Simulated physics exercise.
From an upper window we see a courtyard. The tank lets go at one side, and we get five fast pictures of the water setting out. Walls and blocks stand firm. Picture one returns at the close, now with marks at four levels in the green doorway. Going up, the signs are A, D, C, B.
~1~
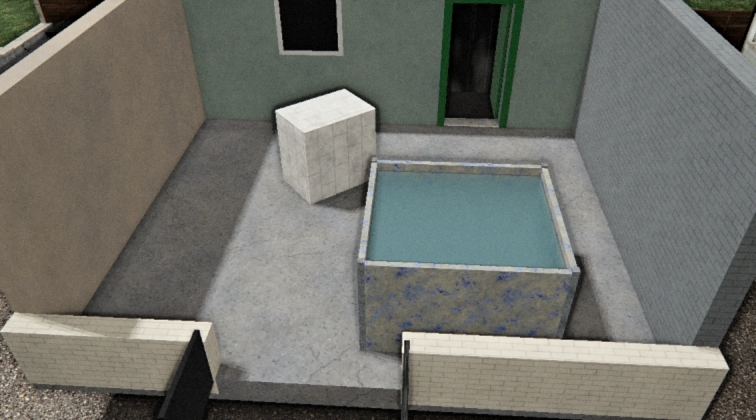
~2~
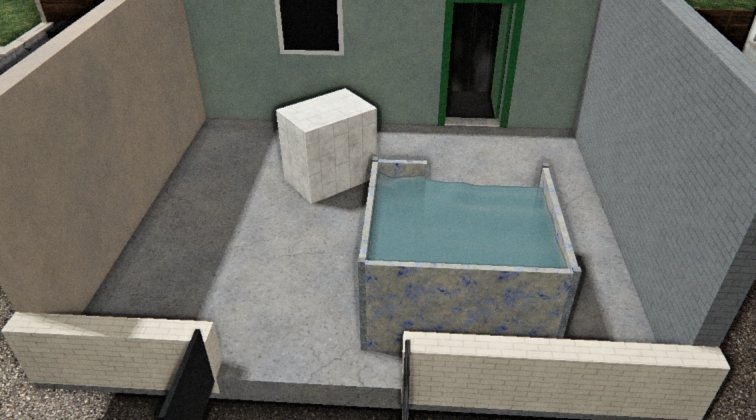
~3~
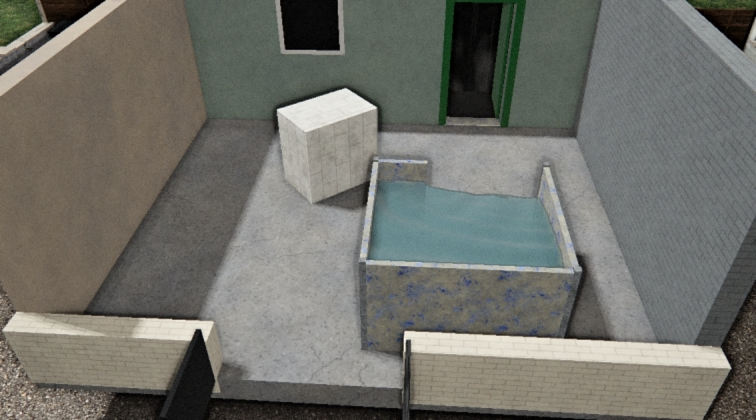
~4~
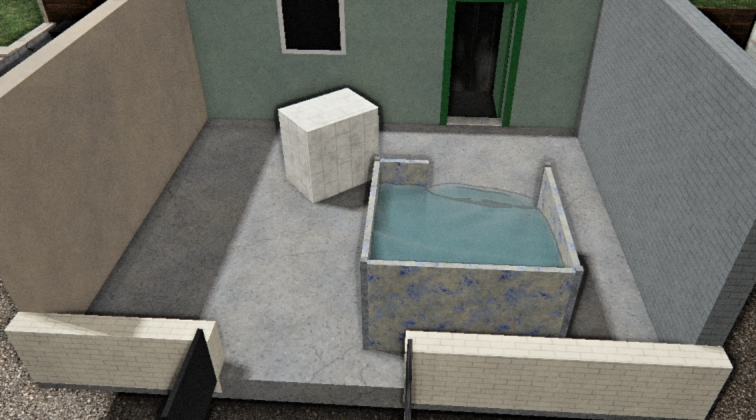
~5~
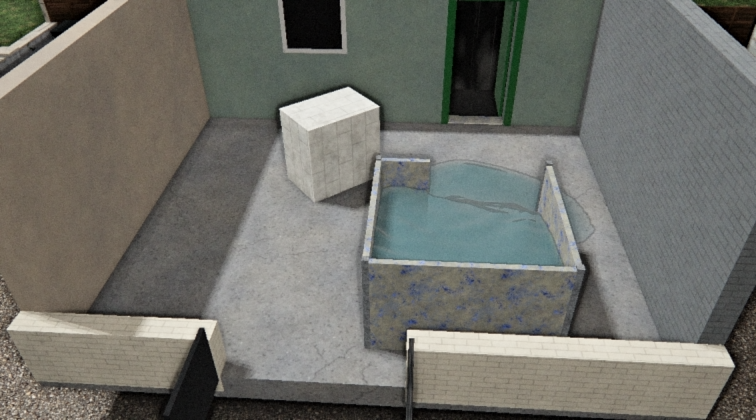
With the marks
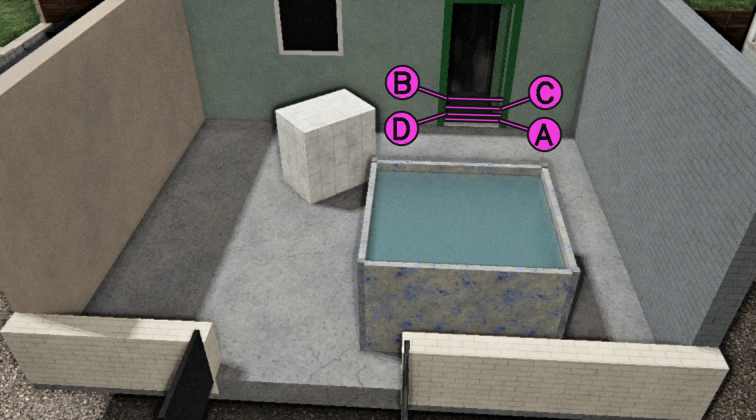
Water slumping in a square stone tank as part of its back wall vanishes, then spreading across the courtyard paving behind.
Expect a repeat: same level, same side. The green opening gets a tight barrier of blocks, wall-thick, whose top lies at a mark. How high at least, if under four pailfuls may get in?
That is height B.
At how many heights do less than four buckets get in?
One of them.
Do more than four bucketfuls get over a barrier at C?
Yes, that goes wrong.
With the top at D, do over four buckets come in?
Yes.
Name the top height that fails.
Here it is height C.
On the marked copy, A at (472, 119); B at (474, 99); C at (473, 107); D at (473, 114); from the bottom up A, D, C, B.
If A is chosen, dozens of bucketfuls pour in.
If B is chosen, a splash gets over, under a bucket.
If C is chosen, about 11 bucketfuls get in.
If D is chosen, dozens of bucketfuls pour in.
